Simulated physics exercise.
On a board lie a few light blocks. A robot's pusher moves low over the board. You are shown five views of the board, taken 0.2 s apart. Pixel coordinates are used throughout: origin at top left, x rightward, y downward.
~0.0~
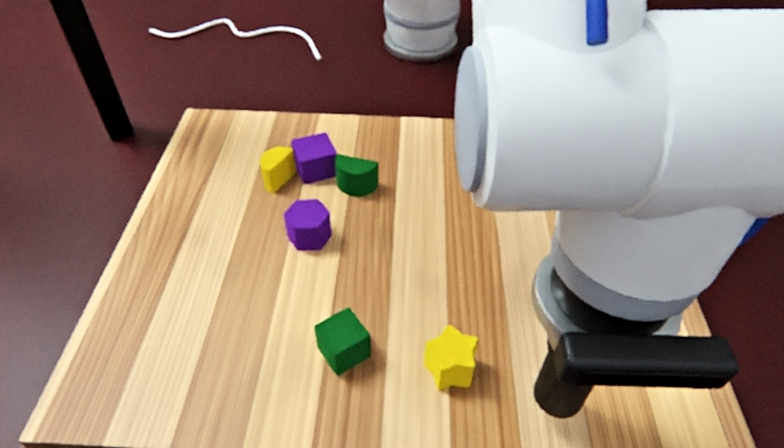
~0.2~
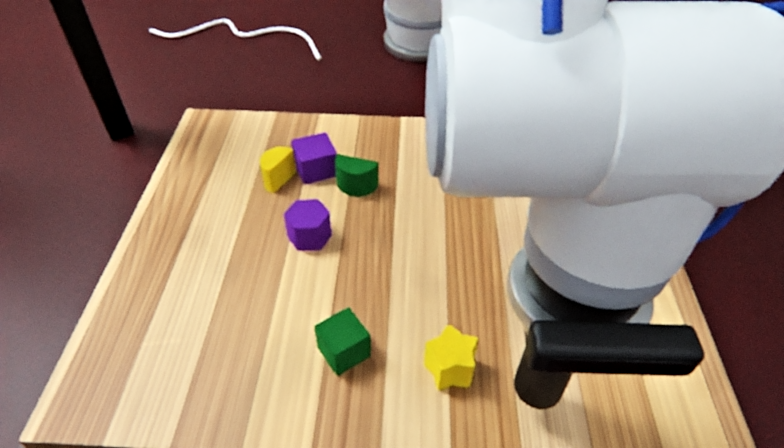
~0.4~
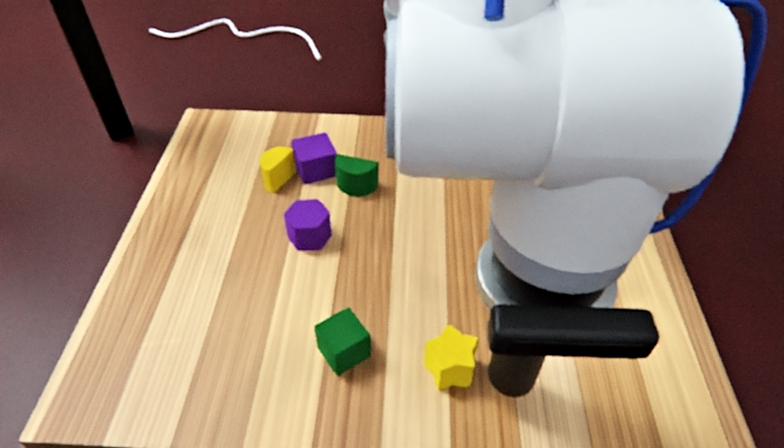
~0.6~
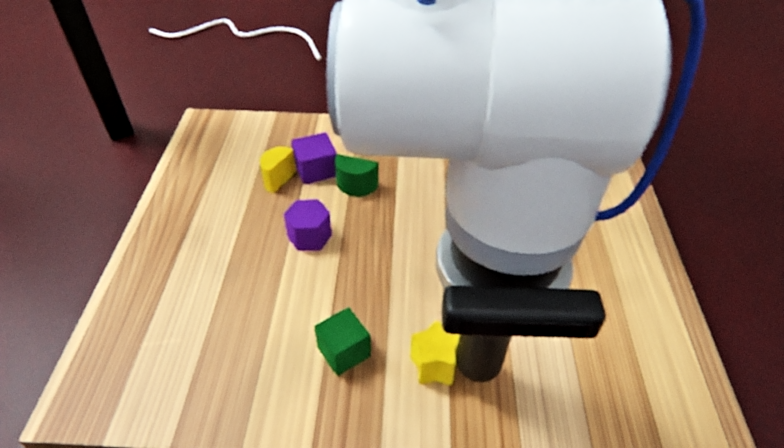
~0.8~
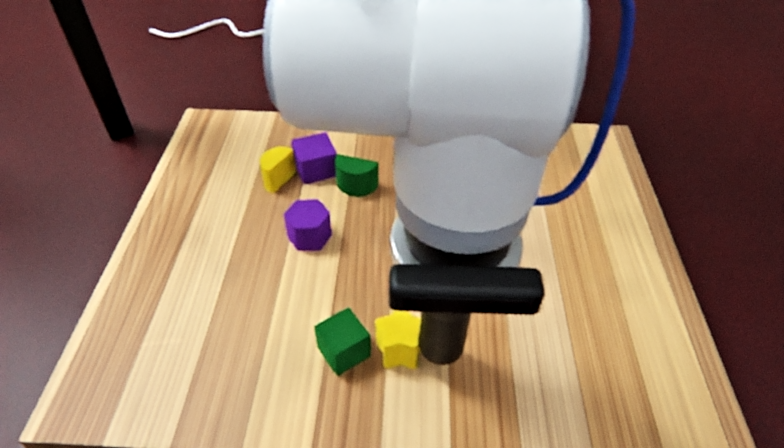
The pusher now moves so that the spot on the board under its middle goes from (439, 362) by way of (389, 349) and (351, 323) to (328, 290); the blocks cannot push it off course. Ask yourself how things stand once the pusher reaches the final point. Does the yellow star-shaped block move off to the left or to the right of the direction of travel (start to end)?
Toward the left.
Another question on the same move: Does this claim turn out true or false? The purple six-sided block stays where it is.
Verdict: True.
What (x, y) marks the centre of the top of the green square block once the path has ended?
By then it is at (259, 317).
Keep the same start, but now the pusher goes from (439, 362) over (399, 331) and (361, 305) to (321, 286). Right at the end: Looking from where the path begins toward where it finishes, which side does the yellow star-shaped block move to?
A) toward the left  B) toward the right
My answer is option A.
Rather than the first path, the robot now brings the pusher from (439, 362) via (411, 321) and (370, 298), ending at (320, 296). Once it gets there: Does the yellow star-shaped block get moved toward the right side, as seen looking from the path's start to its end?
That would be a no.
On the path given first. One third of the way, pusher at (389, 333); green square block at (303, 324); yellow star-shaped block at (348, 318).
Two thirds of the way, pusher at (349, 307); green square block at (266, 317); yellow star-shaped block at (307, 302), turned 20° anticlockwise.
At the end, pusher at (326, 273); purple six-sided block in place; green square block at (259, 317), turned 20° anticlockwise; yellow star-shaped block at (293, 287), turned 60° anticlockwise.
